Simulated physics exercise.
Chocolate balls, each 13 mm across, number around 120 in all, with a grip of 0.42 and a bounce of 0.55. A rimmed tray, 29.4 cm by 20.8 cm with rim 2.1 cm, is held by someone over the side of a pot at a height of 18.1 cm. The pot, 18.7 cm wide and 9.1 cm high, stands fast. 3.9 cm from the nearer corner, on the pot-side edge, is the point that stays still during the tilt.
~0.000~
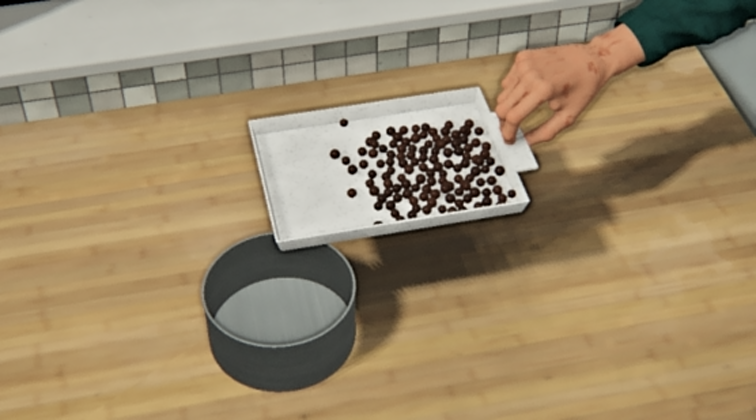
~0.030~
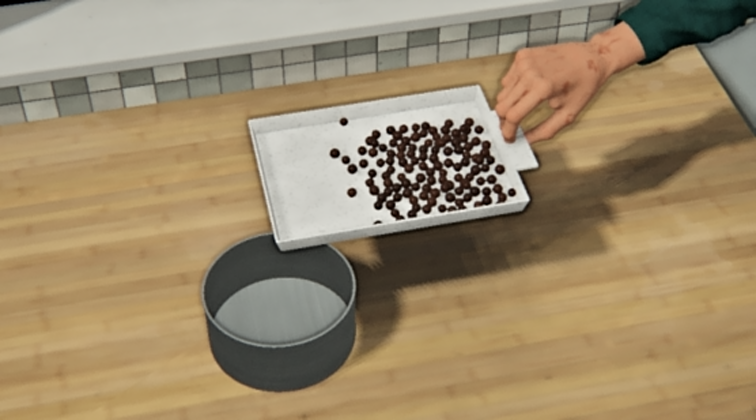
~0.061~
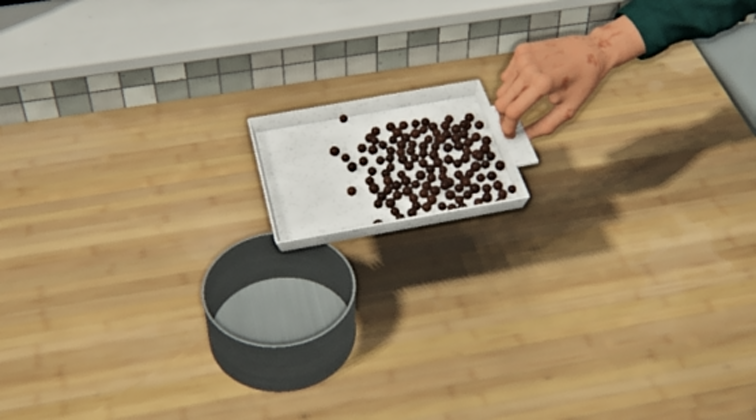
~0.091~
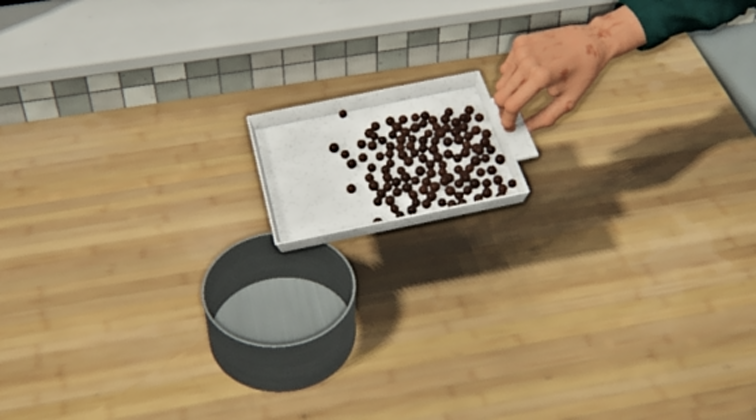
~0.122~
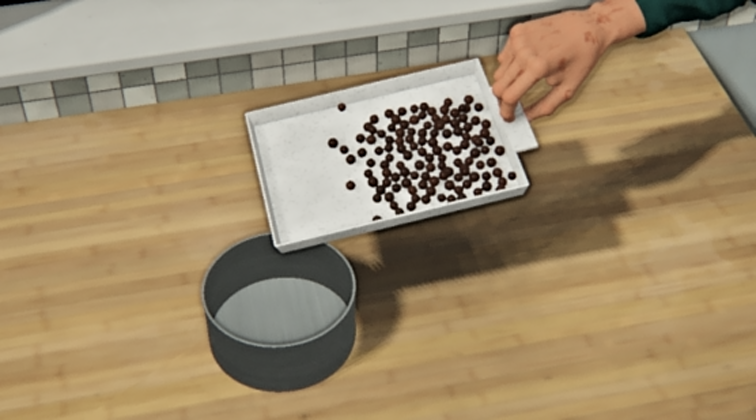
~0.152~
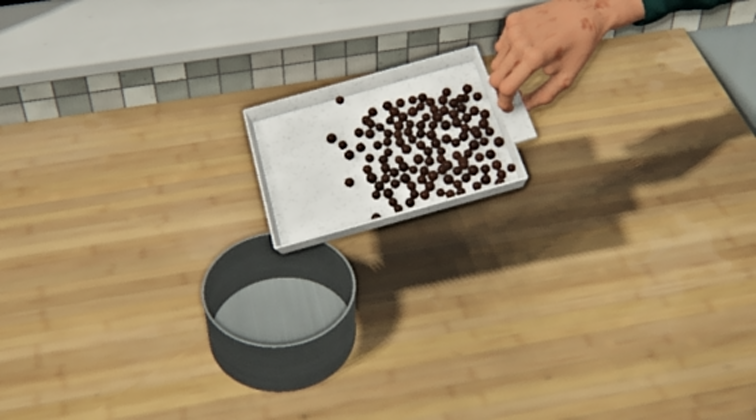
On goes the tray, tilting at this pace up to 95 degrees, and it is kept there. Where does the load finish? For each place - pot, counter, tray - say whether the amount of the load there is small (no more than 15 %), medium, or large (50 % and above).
Pot: Large; counter: Medium; left on the tray: Small.
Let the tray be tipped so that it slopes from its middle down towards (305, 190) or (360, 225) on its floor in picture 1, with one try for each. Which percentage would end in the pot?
40 and 70 %.
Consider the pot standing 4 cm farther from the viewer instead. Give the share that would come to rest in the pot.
Close to 30 per cent, then.
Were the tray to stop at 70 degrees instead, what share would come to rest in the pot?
I'd put it at close to 55 per cent.
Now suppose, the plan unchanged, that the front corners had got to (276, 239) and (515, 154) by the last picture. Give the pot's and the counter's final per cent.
Final per cent - pot 25, counter 75.
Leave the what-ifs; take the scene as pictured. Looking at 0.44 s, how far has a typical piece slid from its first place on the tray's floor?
Roughly 6 cm.
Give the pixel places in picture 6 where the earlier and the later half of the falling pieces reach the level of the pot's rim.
Roughly (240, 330) to start, and after that (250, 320).
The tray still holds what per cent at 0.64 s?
Value: About 65%.
Then, at 0.44 s, tilt 53 degrees; the tray holds 100 %, the pot 0 %.
After 0.64 s, tilt 81 degrees; the tray holds 65 %, the pot 5 %.
Then, at 0.95 s, tilt 95 degrees; the tray holds 0 %, the pot 70 %.
By 1.8 s all is still; pot 70 %, counter 30 %, tray 0 %.
